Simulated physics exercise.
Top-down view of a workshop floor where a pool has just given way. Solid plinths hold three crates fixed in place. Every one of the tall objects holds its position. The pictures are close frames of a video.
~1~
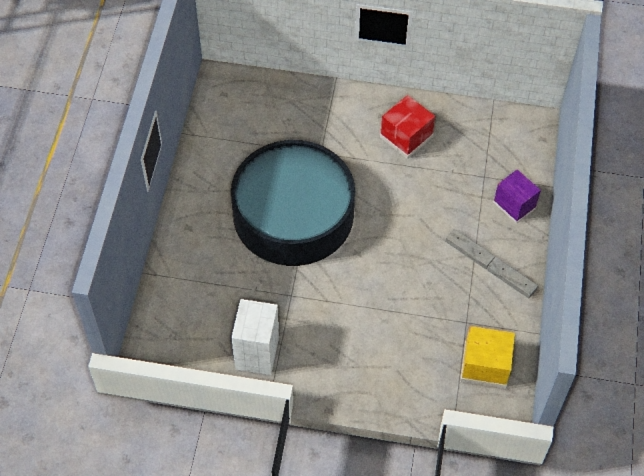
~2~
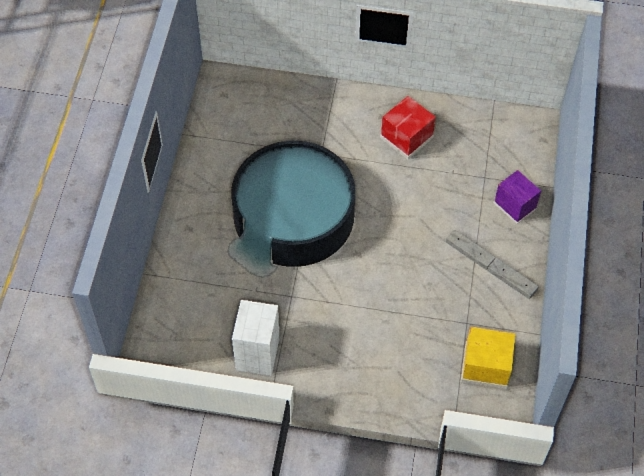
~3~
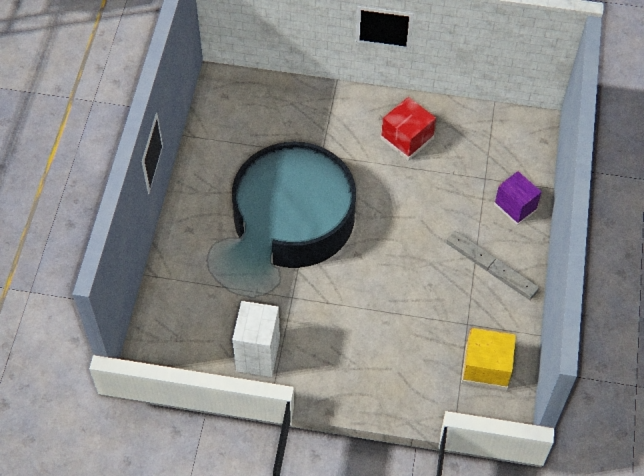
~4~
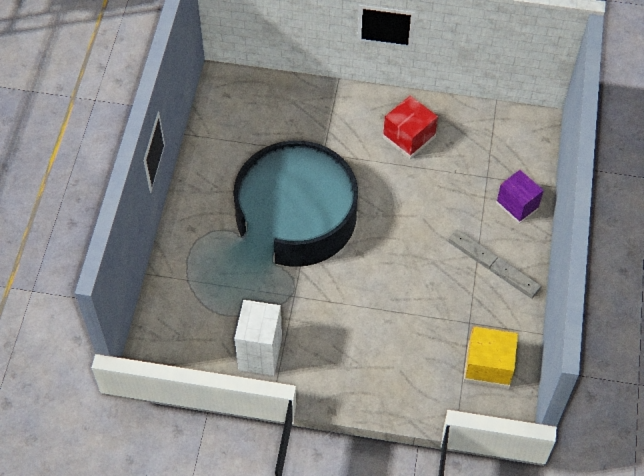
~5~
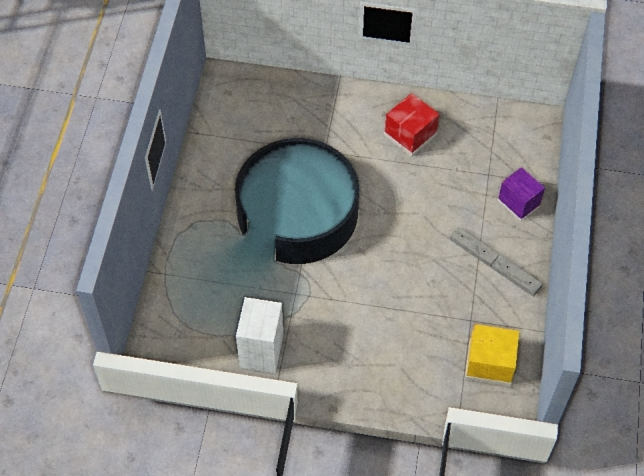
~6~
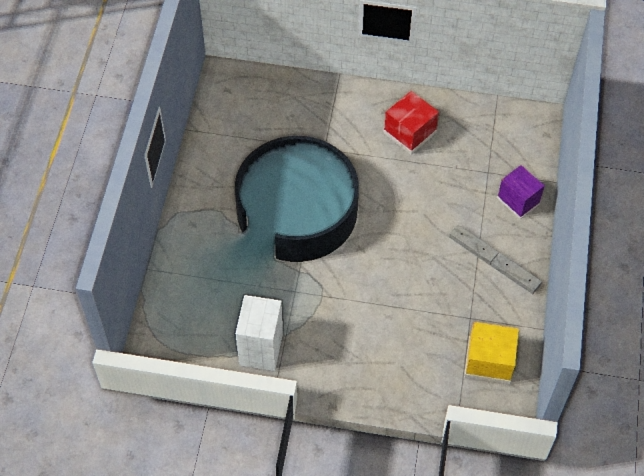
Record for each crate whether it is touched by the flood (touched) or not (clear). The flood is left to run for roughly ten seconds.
The red crate will be out of the flood; the purple crate will be out of the flood; the yellow crate will be out of the flood.
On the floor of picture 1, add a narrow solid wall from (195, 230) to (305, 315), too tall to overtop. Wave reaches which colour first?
The yellow one.
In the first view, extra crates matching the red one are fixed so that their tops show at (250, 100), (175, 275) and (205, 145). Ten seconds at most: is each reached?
Stays clear, gets flooded, gets flooded.
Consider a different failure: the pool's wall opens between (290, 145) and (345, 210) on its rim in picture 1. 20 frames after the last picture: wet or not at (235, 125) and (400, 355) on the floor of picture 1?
Inundated, then untouched.
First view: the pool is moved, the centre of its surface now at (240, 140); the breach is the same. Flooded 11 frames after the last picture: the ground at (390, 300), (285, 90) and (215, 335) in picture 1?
Untouched, untouched, submerged.
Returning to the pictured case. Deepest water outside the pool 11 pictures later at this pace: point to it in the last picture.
Pointing at (151, 376).
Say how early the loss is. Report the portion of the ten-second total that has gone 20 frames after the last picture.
Around 5 percent.
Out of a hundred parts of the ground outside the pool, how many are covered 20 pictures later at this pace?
That's roughly 30 per cent.
A moment on, water covers 15 % of the floor; the red crate not reached, the purple crate not reached, the yellow crate not reached.
Next, water covers 25 % of the floor; the red crate not reached, the purple crate not reached, the yellow crate not reached.
Then, water covers 30 % of the floor; the red crate not reached, the purple crate not reached, the yellow crate not reached.
Later, water covers 60 % of the floor; the red crate not reached, the purple crate not reached, the yellow crate water round its plinth.
In the end, water covers 80 % of the floor; the red crate stayed above the water, the purple crate stayed above the water, the yellow crate stayed above the water.
